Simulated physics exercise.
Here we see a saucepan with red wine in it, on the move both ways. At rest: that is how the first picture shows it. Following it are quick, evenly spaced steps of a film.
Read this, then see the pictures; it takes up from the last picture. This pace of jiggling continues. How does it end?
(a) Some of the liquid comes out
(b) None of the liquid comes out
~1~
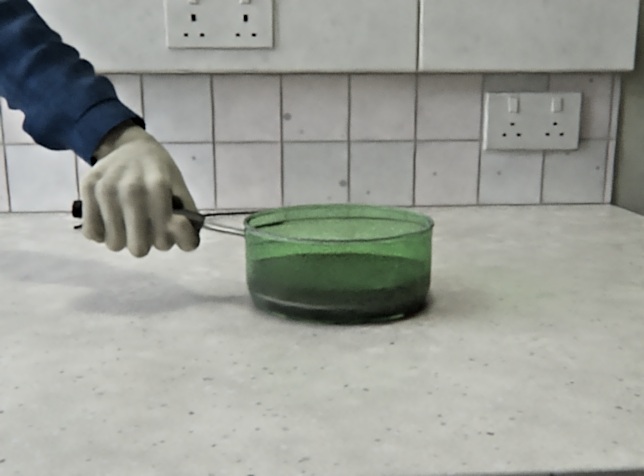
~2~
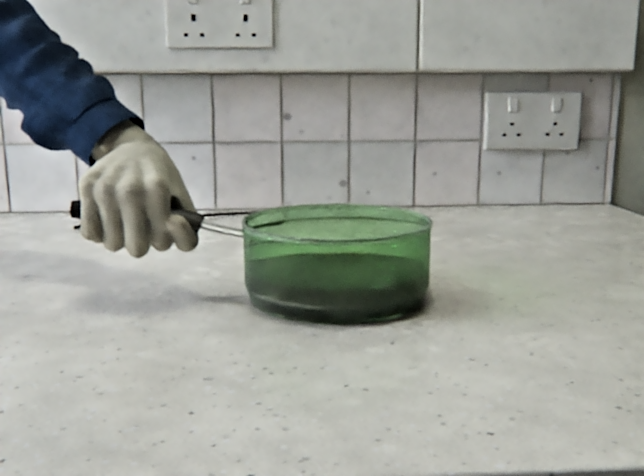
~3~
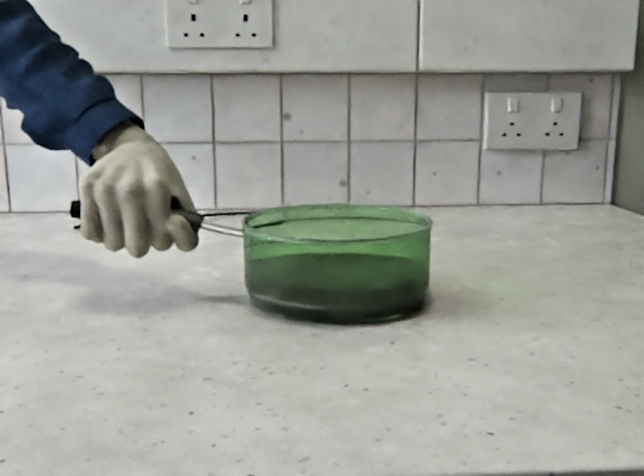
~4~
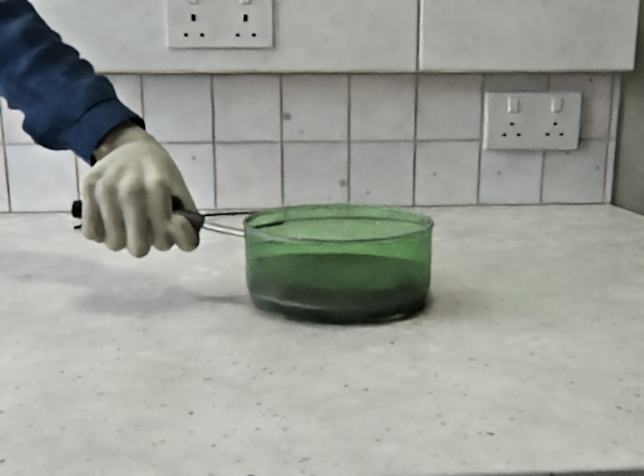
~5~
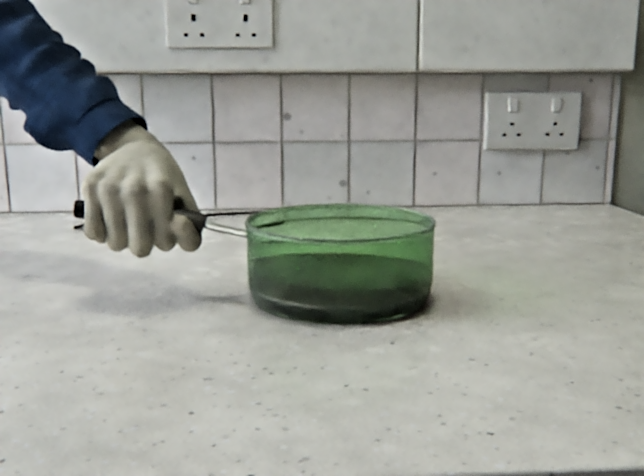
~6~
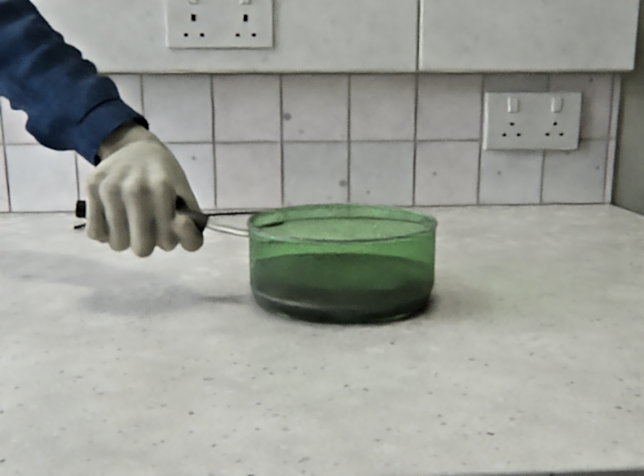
Answer: B.
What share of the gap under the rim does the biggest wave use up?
It tops out at roughly 40 per cent.
A moment on, the highest wave so far stays far below the rim.
Further on, the highest wave so far climbs under half way to the rim.
When it is over, the highest wave so far climbs under half way to the rim; nothing has left it.
